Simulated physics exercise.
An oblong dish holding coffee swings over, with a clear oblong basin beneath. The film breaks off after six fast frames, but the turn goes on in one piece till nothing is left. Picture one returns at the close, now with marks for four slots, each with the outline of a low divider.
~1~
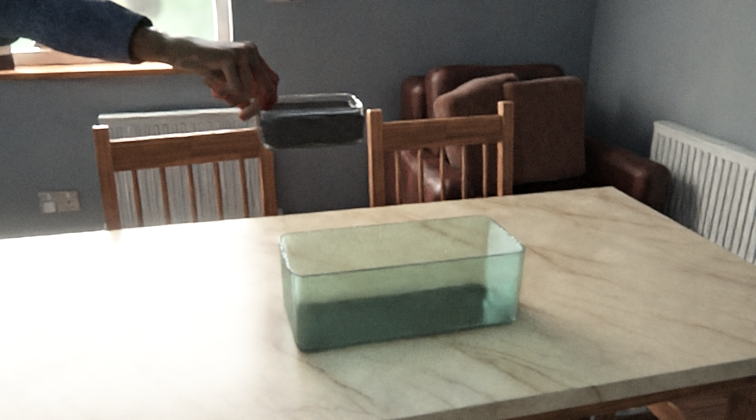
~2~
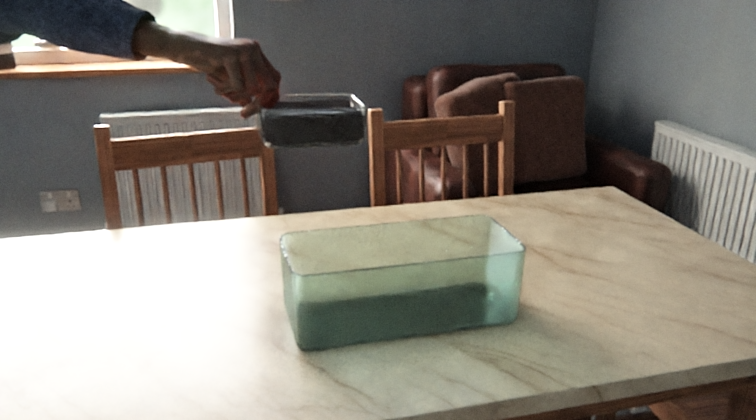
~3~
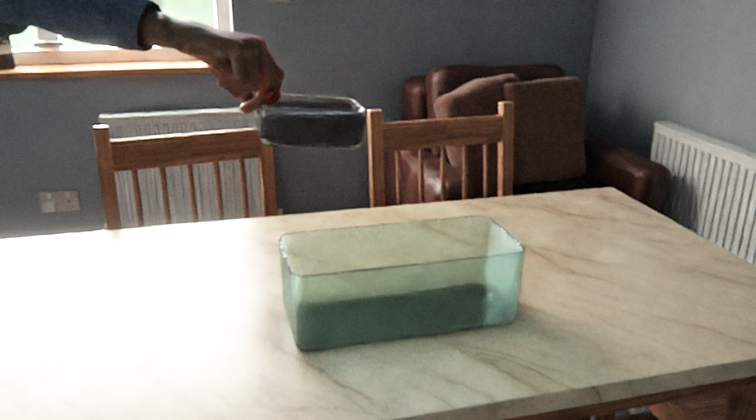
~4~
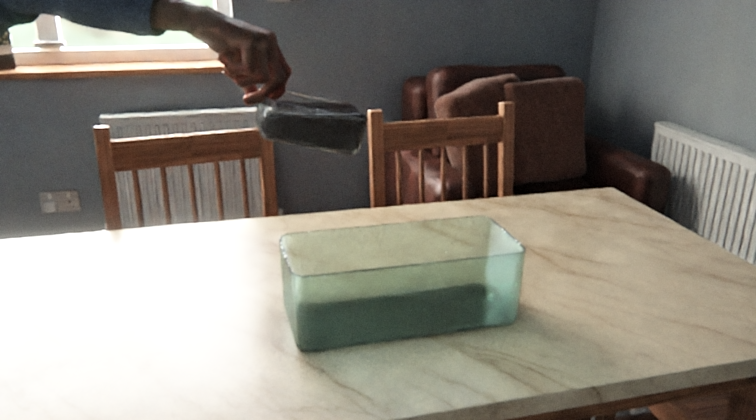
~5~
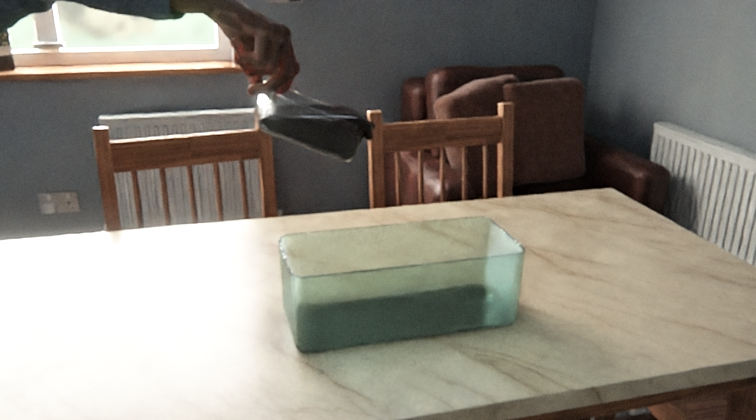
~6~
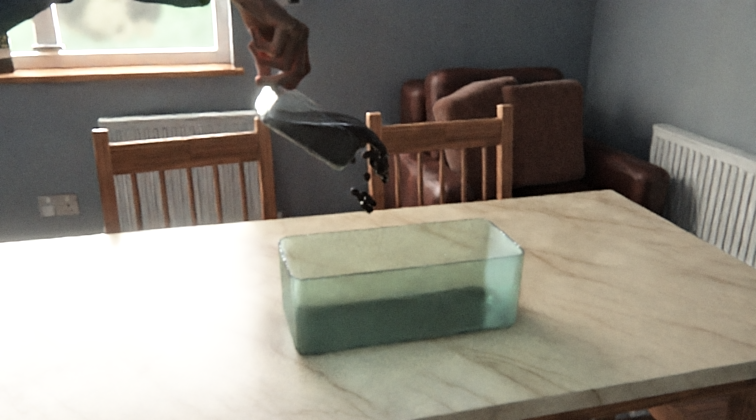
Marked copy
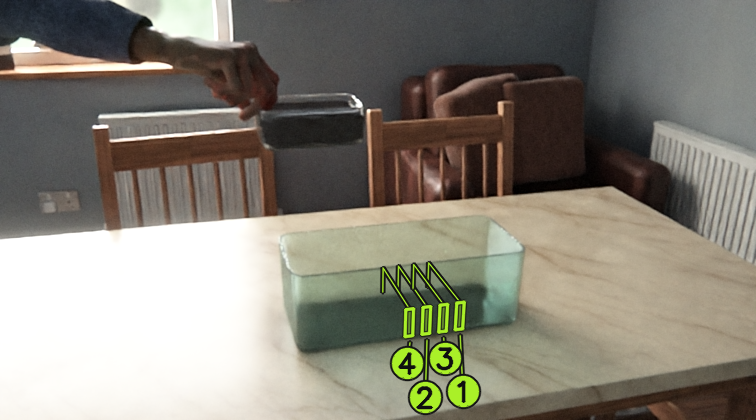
A hand tilts an oblong dish rightward above a clear basin, and dark clumps drop out.
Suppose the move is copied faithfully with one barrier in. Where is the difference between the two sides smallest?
2 beats the others.
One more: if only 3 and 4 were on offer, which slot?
Here it is slot 4.
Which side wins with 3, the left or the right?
The left side.
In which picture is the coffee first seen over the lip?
In picture 4.
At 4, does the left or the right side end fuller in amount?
The right one.
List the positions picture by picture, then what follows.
Upright, lip at (356, 100); basin from (295, 349) to (515, 319); nothing has left yet.
Upright, lip at (358, 100); nothing has left yet.
Tipped about 6°, lip at (358, 105); nothing has left yet.
Tipped about 14°, lip at (360, 112); coffee is over the lip, down to (360, 112).
Tipped about 24°, lip at (360, 121); coffee is over the lip, down to (366, 133).
Tipped about 36°, lip at (357, 134); coffee is over the lip, down to (364, 205).
On the marked copy, 1 at (460, 335); 2 at (426, 339); 3 at (443, 337); 4 at (410, 342).
For slot 1, about 94 % ends left of the wall and 4 % right of it.
For slot 2, about 47 % ends left of the wall and 51 % right of it.
For slot 3, about 90 % ends left of the wall and 7 % right of it.
For slot 4, about 27 % ends left of the wall and 72 % right of it.
